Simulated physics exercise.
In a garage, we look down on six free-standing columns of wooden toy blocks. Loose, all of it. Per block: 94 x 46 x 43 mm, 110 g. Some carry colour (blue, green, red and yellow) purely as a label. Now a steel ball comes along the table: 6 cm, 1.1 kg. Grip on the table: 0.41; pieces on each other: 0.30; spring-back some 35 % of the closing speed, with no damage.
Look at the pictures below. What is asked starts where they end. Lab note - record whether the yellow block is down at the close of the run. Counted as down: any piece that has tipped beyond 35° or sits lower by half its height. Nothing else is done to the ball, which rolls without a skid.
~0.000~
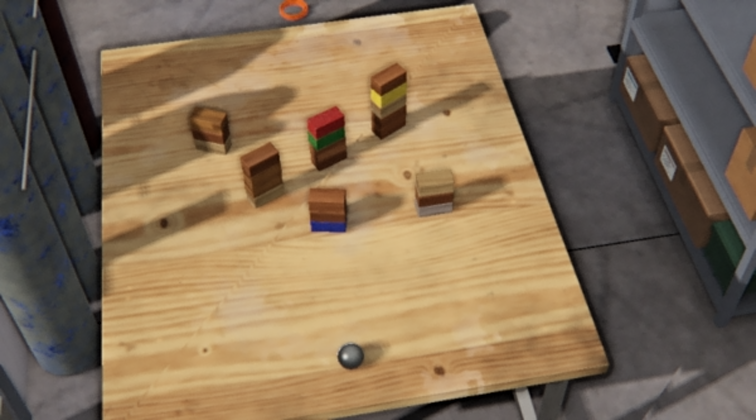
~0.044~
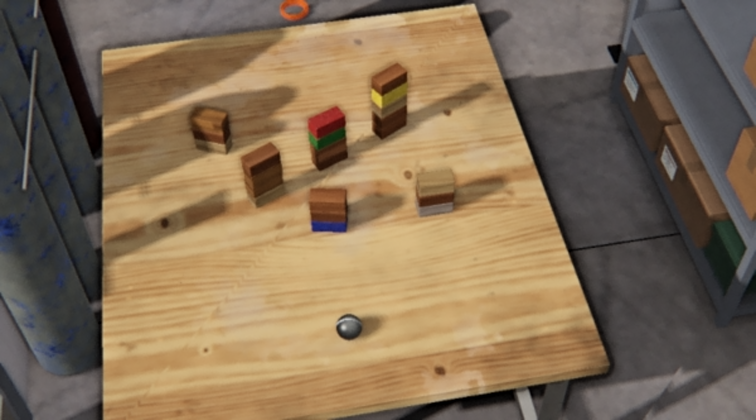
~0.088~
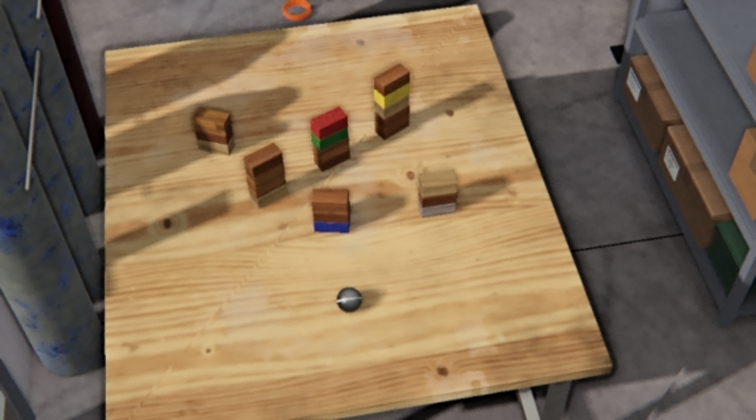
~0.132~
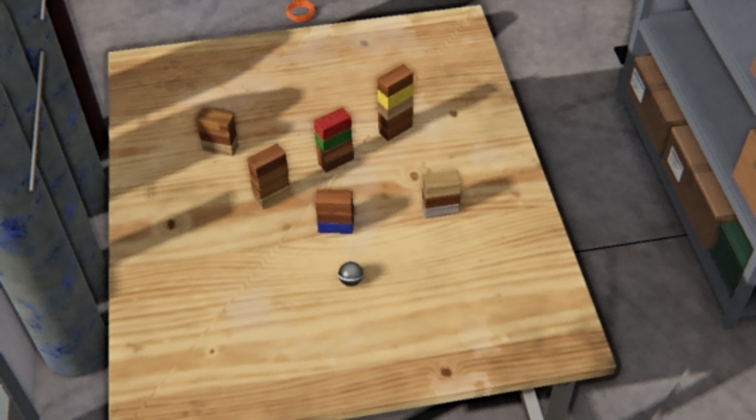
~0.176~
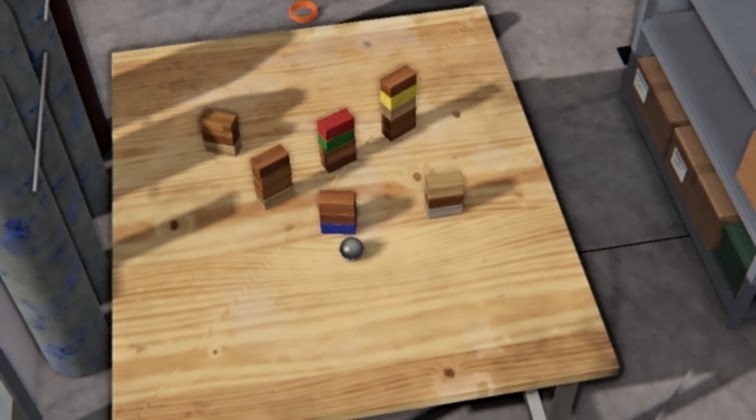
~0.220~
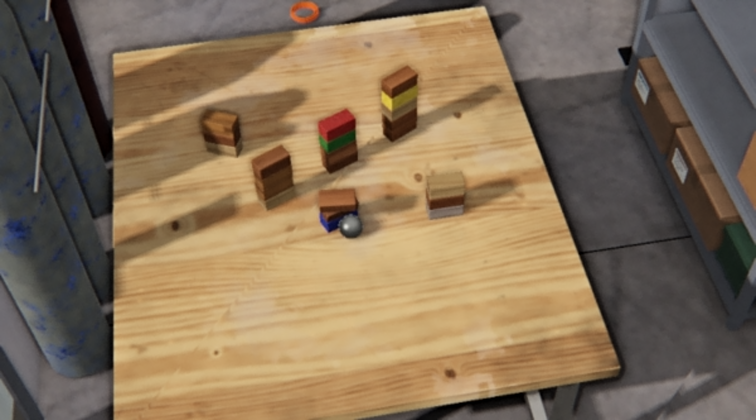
Result: Not down.
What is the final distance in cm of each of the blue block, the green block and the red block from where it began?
Net displacement, roughly: Blue ~ 38 cm, green ~ 16 cm, red ~ 14 cm.
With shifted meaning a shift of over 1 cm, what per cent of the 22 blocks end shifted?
That makes 30 percent.
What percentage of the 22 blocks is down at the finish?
Close to 25 per cent of them.
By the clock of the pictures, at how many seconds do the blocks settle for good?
1.0 s, roughly.
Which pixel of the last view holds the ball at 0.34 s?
(350, 174), roughly.
By 0.34 s, ball still moving; 2 of the 22 blocks down; yellow block unmoved; blue block moved 21 cm.
By 0.44 s, ball still moving; 3 of the 22 blocks down; yellow block unmoved; red block tilted 44°.
By 0.60 s, ball still moving; 4 of the 22 blocks down; yellow block unmoved; red block on its side.
When it is over (1.3 s), ball rolling away; 5 of the 22 blocks down; yellow block unmoved; red block on its side; green block 9 cm lower. In pixels of the last frame, middles, yellow block near (400, 94), red block near (342, 147).
